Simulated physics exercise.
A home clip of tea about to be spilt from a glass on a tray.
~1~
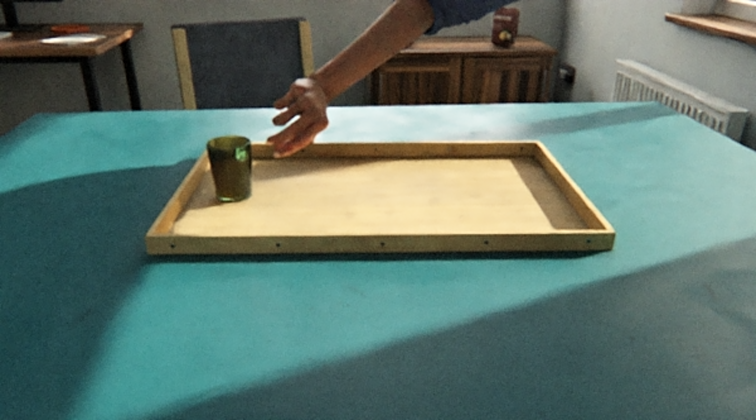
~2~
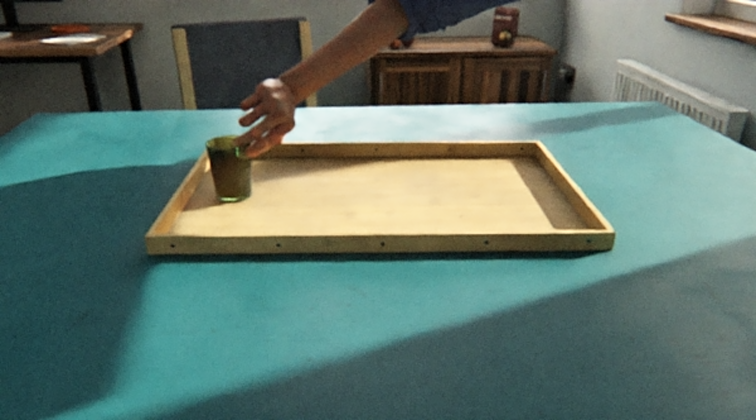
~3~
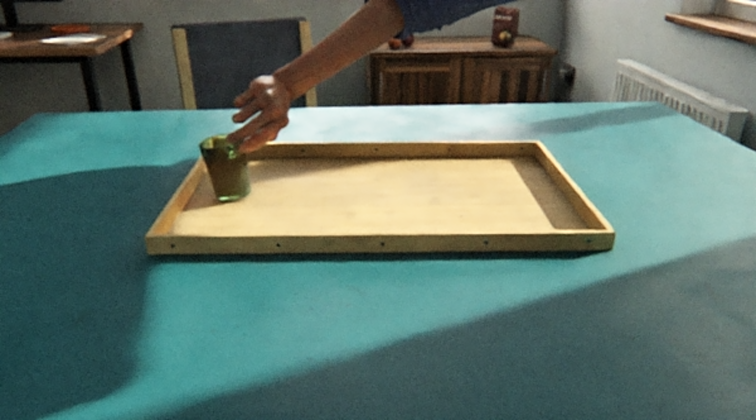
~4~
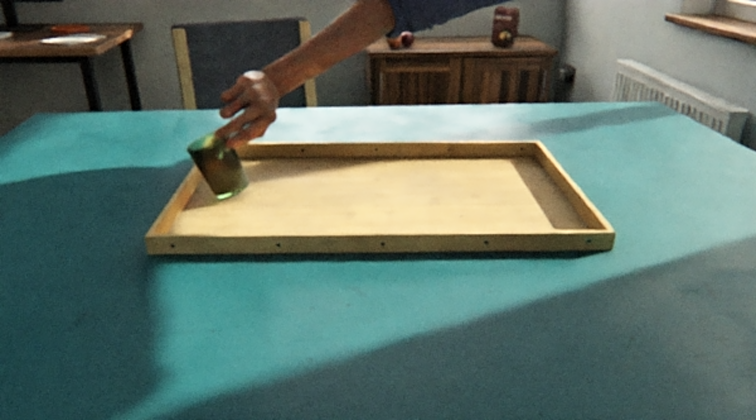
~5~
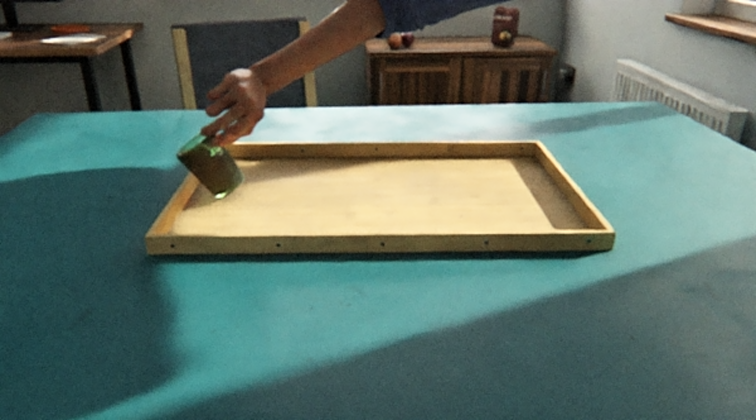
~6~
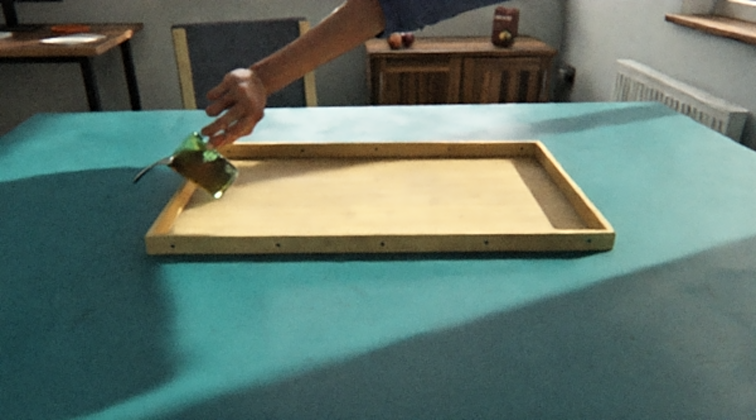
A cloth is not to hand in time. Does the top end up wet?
Yes.
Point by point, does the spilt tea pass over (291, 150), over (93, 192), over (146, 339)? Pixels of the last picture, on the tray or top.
Lab note - spot 1: No contact; spot 2: Contact; spot 3: No contact.
Next, the glass lies across the rim; the puddle covers about as much as a plate; the table is getting wet.
After that, the puddle covers about as much as a tray; the table is getting wet.
Finally, the puddle covers about as much as a tray; the table is getting wet.
